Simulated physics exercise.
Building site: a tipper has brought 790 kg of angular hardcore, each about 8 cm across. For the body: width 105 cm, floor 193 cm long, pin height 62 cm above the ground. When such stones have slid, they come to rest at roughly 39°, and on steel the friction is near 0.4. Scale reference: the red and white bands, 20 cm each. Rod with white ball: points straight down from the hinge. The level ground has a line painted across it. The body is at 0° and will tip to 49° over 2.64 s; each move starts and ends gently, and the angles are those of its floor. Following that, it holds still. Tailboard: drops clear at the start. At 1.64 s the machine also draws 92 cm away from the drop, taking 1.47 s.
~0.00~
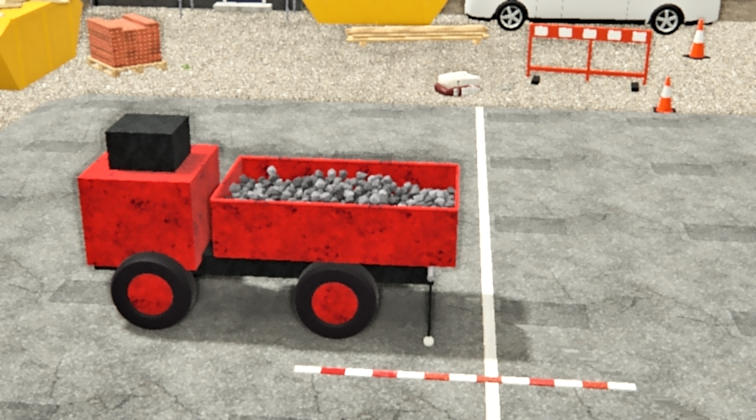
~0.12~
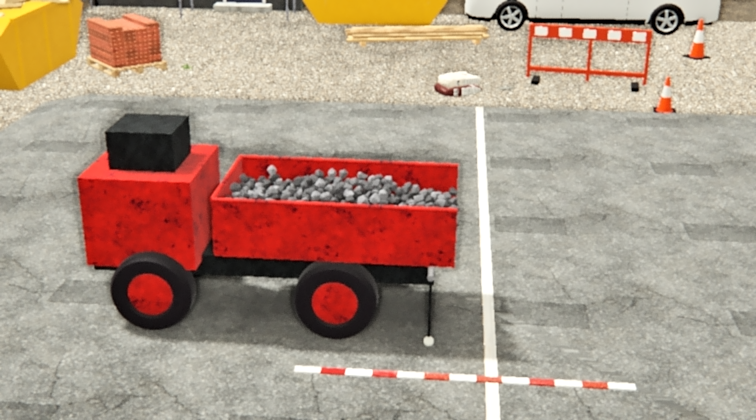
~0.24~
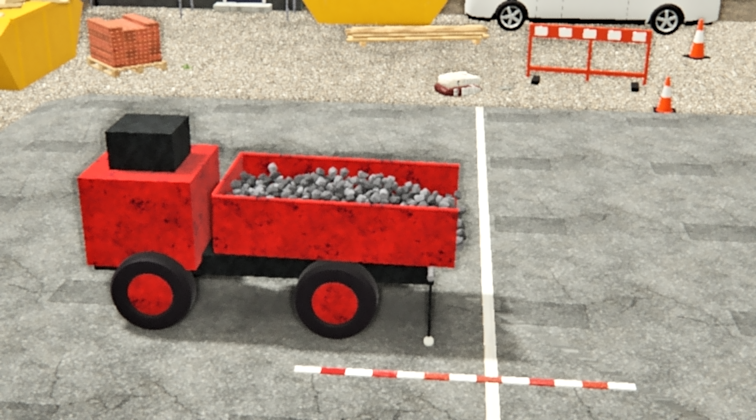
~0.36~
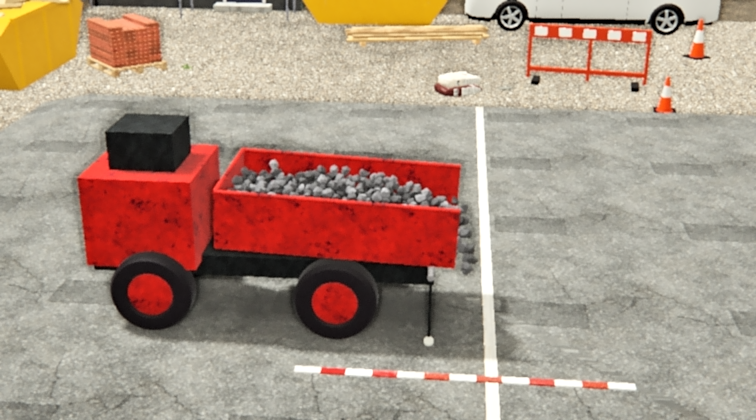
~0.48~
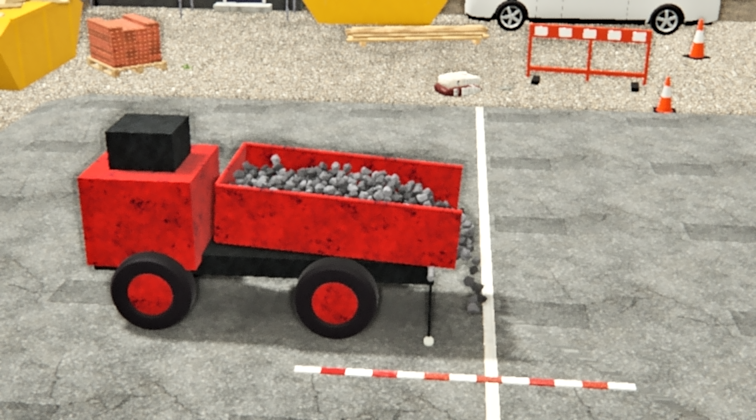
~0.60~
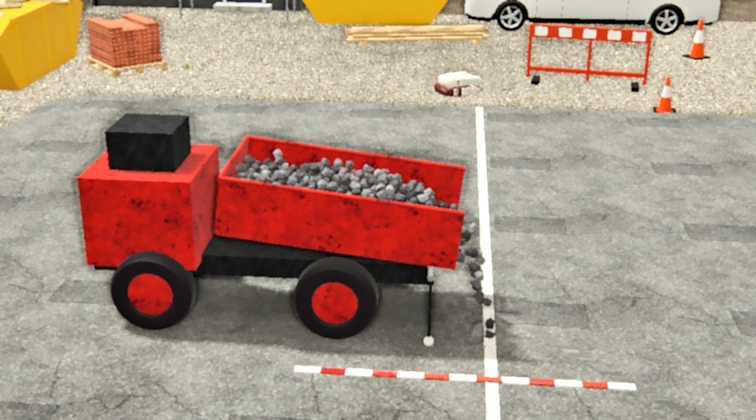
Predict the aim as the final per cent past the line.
The final share is about 40 per cent.
After 2.0 s the floor is at 41°; 56 % in the body, 28 % short of the line, 16 % past the line; the foremost stones are at (548, 318).
After 2.7 s the floor is at 49°; 0 % in the body, 61 % short of the line, 39 % past the line; the foremost stones are at (606, 324).
After 3.6 s the floor is at 49°; 0 % in the body, 61 % short of the line, 39 % past the line; the foremost stones are at (609, 324).
After 6.4 s the floor is at 49°; 0 % in the body, 61 % short of the line, 39 % past the line; the foremost stones are at (609, 324).
